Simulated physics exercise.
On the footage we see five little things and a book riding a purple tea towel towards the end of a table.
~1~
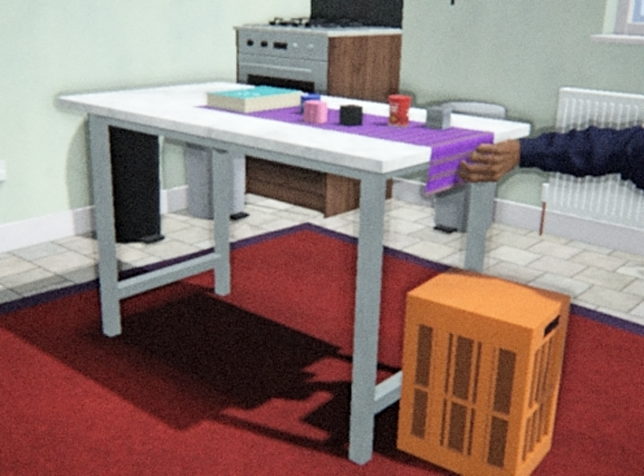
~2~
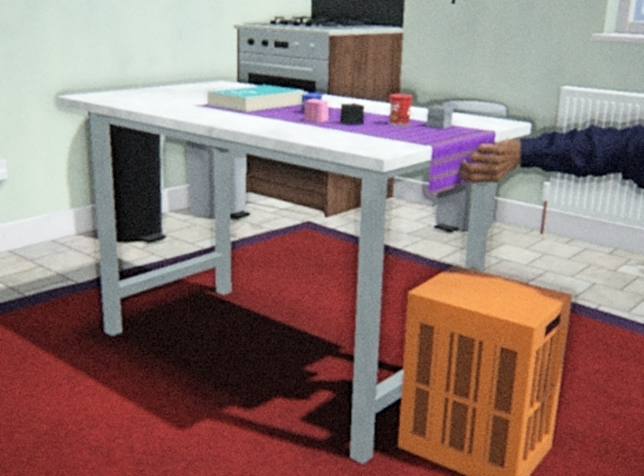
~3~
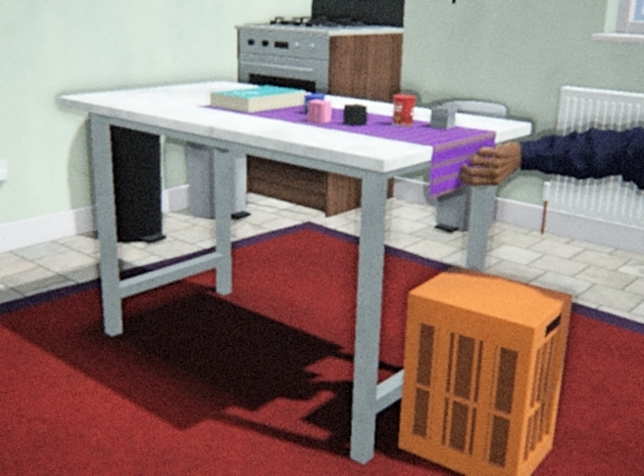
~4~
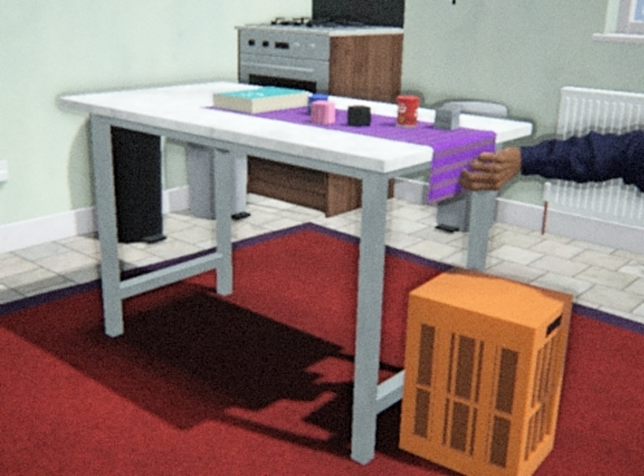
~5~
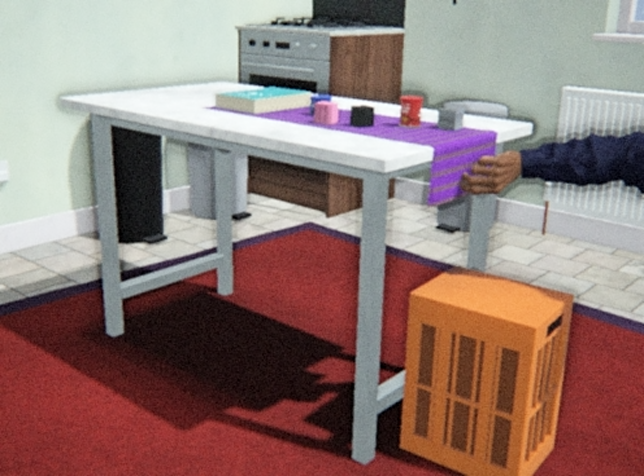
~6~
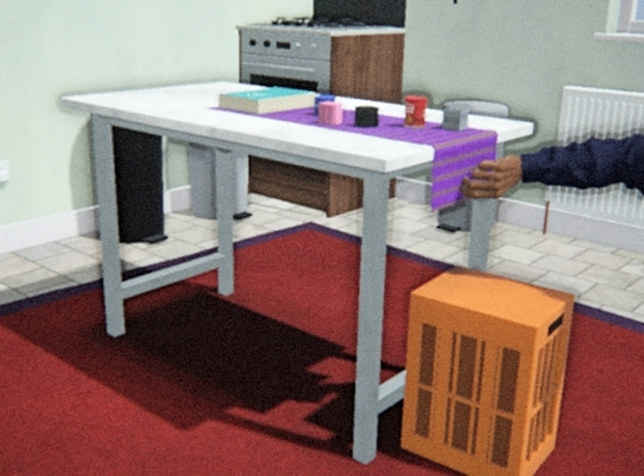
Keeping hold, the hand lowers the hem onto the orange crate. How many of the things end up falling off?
The top is going to lose a pair of items.
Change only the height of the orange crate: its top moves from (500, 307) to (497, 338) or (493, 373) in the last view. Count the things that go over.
It comes to 3 and 4 over the edge.
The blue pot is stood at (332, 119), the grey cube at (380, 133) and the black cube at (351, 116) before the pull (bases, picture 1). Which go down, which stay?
In the end the blue pot rides it out, while the grey cube gets dislodged and the black cube rides it out.
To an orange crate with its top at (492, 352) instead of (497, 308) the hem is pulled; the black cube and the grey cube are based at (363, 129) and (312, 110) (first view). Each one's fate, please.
Black cube: Lost; grey cube: Safe.
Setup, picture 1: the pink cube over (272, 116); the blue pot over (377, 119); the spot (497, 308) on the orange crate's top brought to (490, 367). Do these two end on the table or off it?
The pink cube stays aboard; the blue pot is lost.
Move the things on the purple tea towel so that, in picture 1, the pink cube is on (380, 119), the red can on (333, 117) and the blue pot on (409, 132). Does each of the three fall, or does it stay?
The pink cube stays put; the red can stays put; the blue pot ends up off.
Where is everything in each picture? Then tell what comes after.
Hem (426, 195); grey cube (439, 108); red can (400, 97); black cube (351, 105); pink cube (316, 102); blue pot (311, 96); top of the crate (497, 308), in the first frame.
Hem (428, 195); grey cube (440, 107), in the second frame.
Hem (431, 199); red can (404, 96), in the third frame.
Hem (428, 204); black cube (360, 106); top of the crate (499, 307), in the fourth frame.
Hem (427, 207); pink cube (327, 103), in the fifth frame.
Hem (432, 213); grey cube (456, 109); red can (416, 98); black cube (367, 106); pink cube (331, 103); blue pot (325, 97), in the sixth frame.
Early on, hem near (461, 256); grey cube gone.
Midway, hem on the crate; grey cube and red can gone.
Finally, hem on the crate; grey cube and red can gone. The count of fallen things is two.
